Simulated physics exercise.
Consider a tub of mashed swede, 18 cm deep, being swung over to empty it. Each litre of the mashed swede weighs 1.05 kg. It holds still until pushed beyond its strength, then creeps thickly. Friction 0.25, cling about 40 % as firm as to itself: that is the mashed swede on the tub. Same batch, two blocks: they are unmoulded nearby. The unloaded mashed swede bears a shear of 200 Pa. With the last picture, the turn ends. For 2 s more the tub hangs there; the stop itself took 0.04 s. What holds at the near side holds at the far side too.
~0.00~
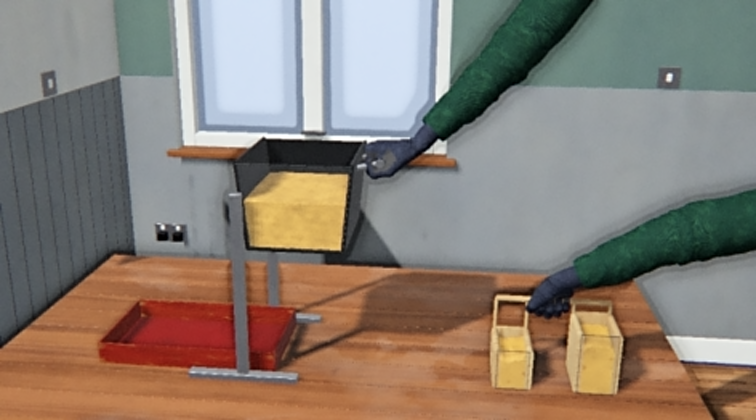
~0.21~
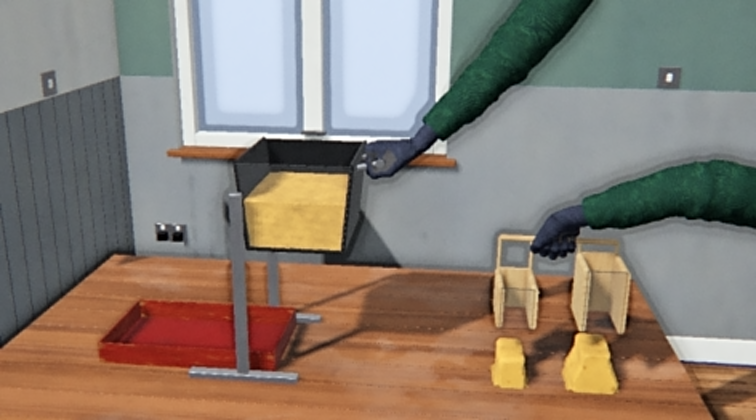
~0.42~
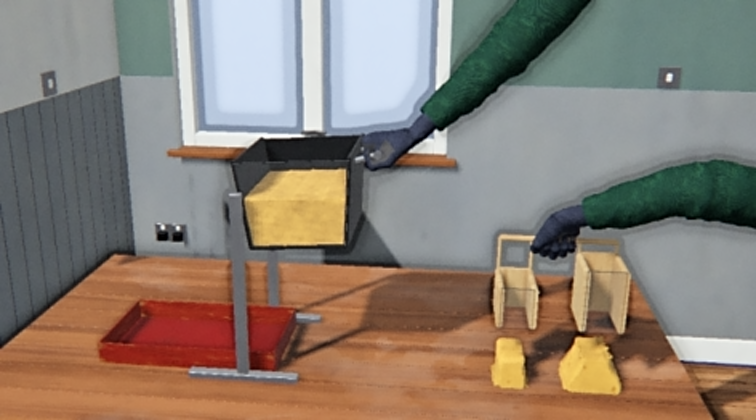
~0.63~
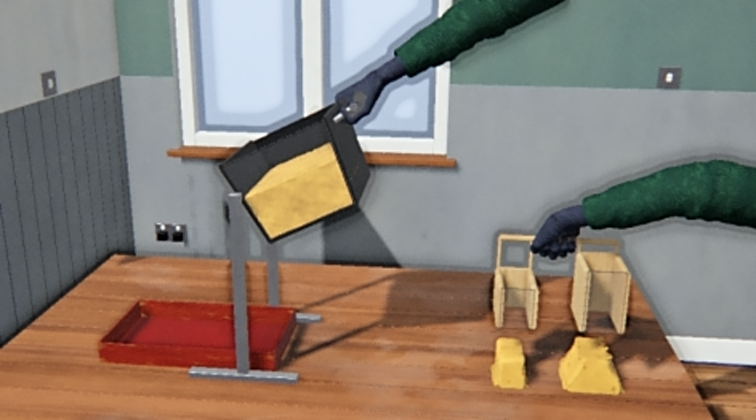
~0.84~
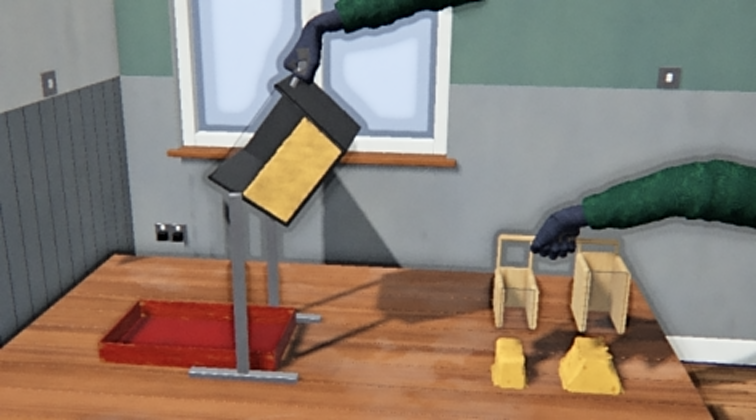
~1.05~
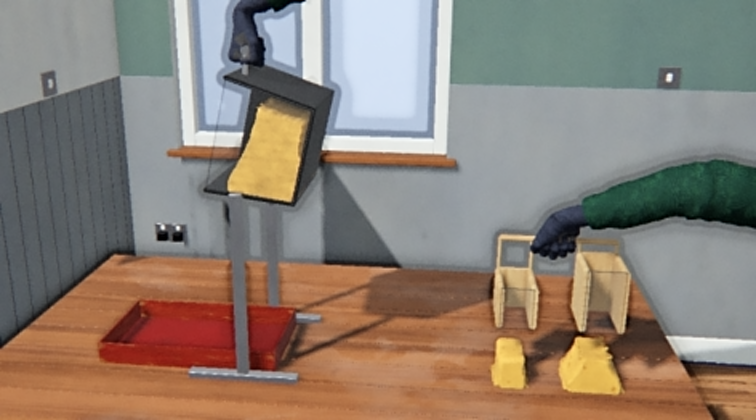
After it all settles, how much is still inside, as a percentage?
Roughly 77 % is still inside.
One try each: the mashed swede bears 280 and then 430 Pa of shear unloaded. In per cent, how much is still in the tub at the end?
In order: Around 95 % and around 100 %.
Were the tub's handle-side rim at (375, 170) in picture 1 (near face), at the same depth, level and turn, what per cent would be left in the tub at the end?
55 %.
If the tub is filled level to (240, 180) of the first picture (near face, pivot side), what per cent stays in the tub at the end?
50 %.
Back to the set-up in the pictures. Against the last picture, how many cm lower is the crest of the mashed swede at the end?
8 cm.
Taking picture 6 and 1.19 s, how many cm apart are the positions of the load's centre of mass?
About 4 cm.
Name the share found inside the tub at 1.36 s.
About 90 %.
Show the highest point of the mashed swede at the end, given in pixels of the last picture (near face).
It ends up highest close to (255, 150).
After 1.19 s, the tub is at 77 degrees and holds 100 %.
After 1.36 s, the tub is at 77 degrees and holds 89 %.
After 1.53 s, the tub is at 77 degrees and holds 81 %.
After 1.70 s, the tub is at 77 degrees and holds 78 %.
After 3.05 s, at the end, the tub is at 77 degrees and holds 77 %.
